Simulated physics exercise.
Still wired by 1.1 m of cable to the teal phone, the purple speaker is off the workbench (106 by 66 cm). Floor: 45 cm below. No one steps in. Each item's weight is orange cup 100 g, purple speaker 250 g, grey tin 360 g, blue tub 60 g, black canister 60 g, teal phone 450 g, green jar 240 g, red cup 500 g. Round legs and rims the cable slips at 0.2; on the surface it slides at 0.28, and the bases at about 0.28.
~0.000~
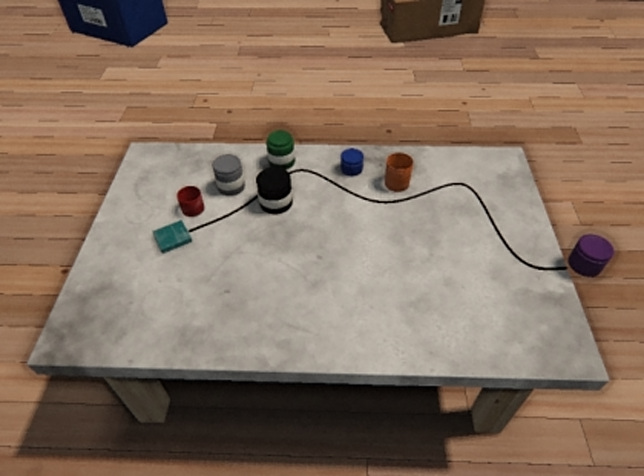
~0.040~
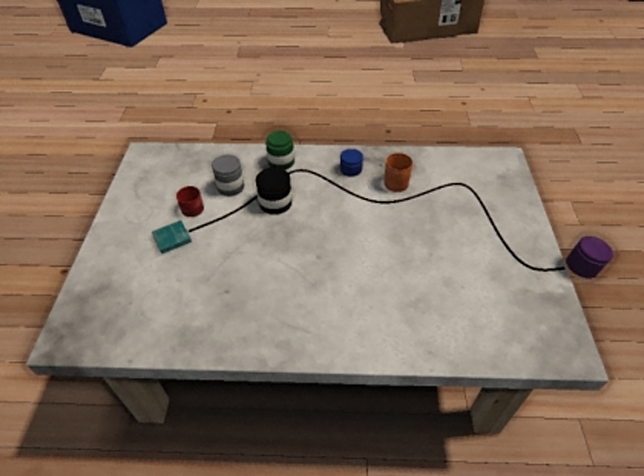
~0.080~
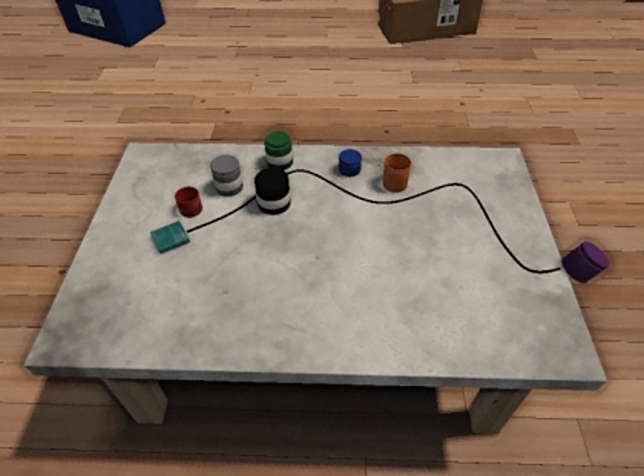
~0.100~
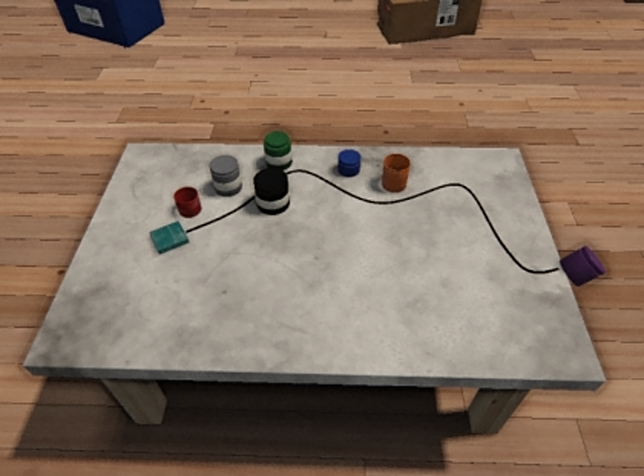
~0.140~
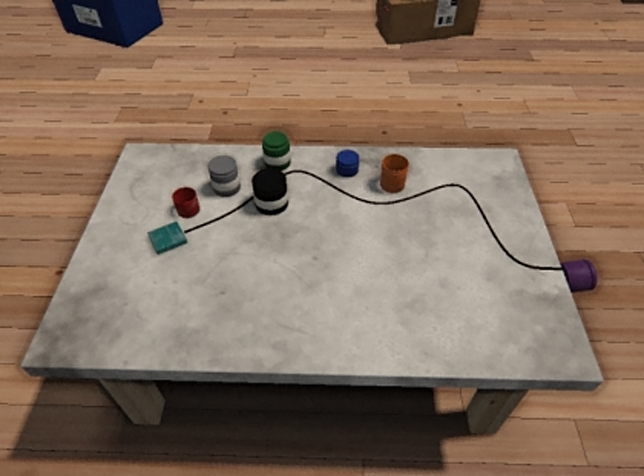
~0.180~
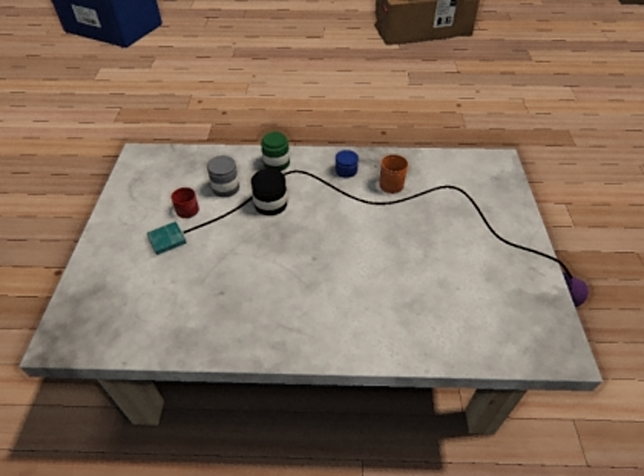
Purple speaker tilting and sinking past the right edge of a grey workbench, its black cable shifting while containers stay put.
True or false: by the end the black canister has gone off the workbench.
True.
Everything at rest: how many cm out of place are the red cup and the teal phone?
For the red cup it's 0 cm, and for the teal phone it's 10 cm.
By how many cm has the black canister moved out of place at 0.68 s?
Black canister: Over the edge.
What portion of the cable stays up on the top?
Roughly 65 per cent of the cable.
By 0.4 s, the cable's tail end at (207, 237); black canister on its side, 29 cm off its start, teal phone 5 cm off its start, purple speaker over the edge.
By 0.7 s, the cable's tail end at (225, 242); black canister over the edge, teal phone 10 cm off its start, purple speaker over the edge.
By 0.9 s, the cable's tail end at (225, 242); black canister over the edge, teal phone 10 cm off its start at (211, 232), purple speaker over the edge.
By 1.2 s, the cable's tail end at (225, 242); black canister over the edge, teal phone 10 cm off its start, purple speaker over the edge.
By 2.4 s, the cable's tail end at (225, 242); black canister over the edge, teal phone 10 cm off its start at (211, 232), purple speaker over the edge.
